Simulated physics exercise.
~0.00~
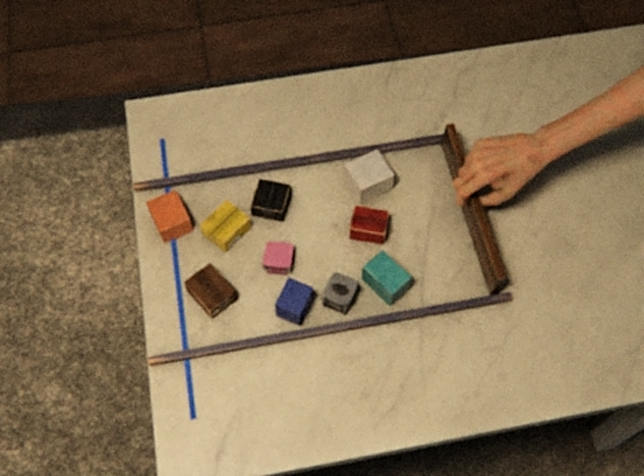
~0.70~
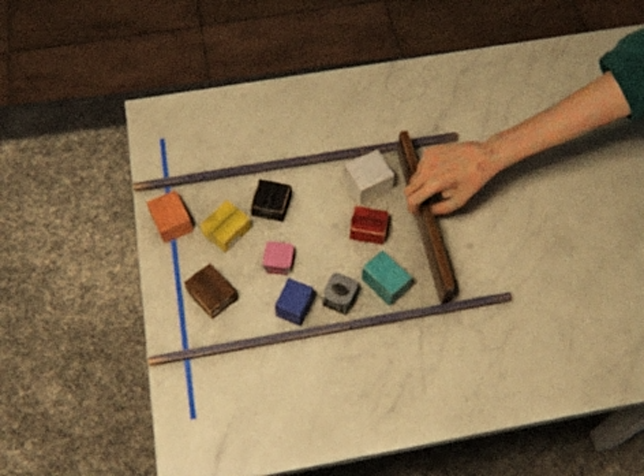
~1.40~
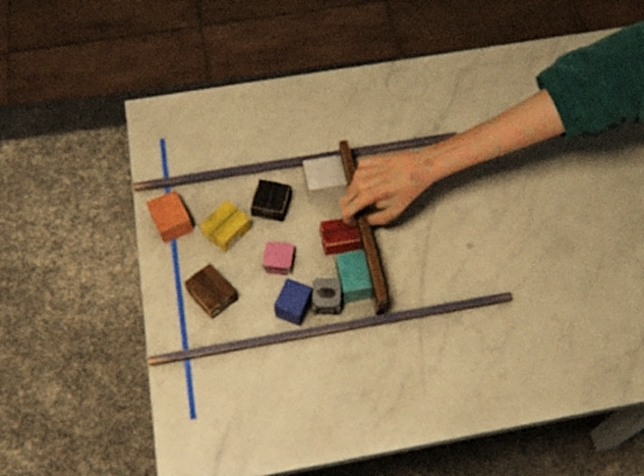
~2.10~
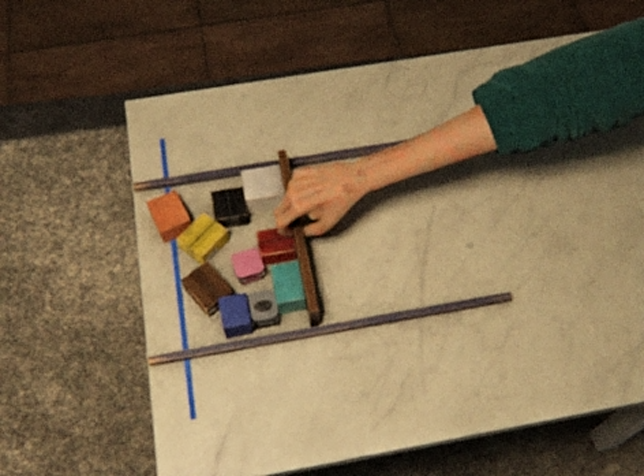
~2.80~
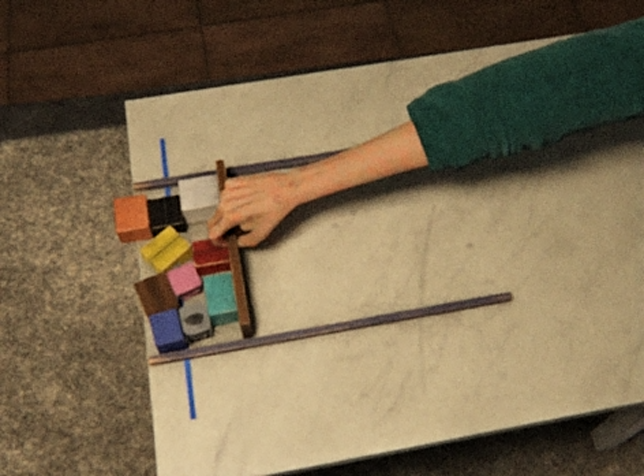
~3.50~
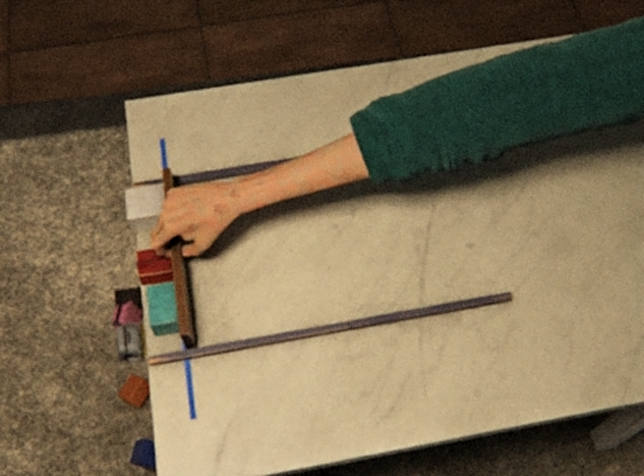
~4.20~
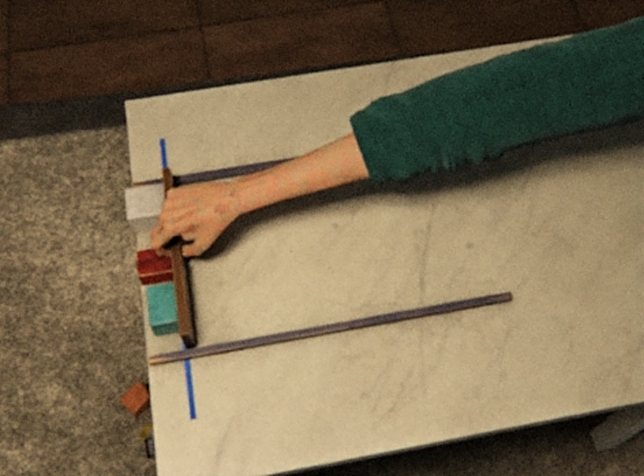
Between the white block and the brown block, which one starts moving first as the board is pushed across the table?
The white block starts moving first, pushed left by the board while the brown block is still at rest. The brown block only shifts later, as the gathered blocks near the table edge.
Pale tabletop, a hand pushing a wooden board left to blue tape, sweeping most coloured blocks off the edge, three remaining.
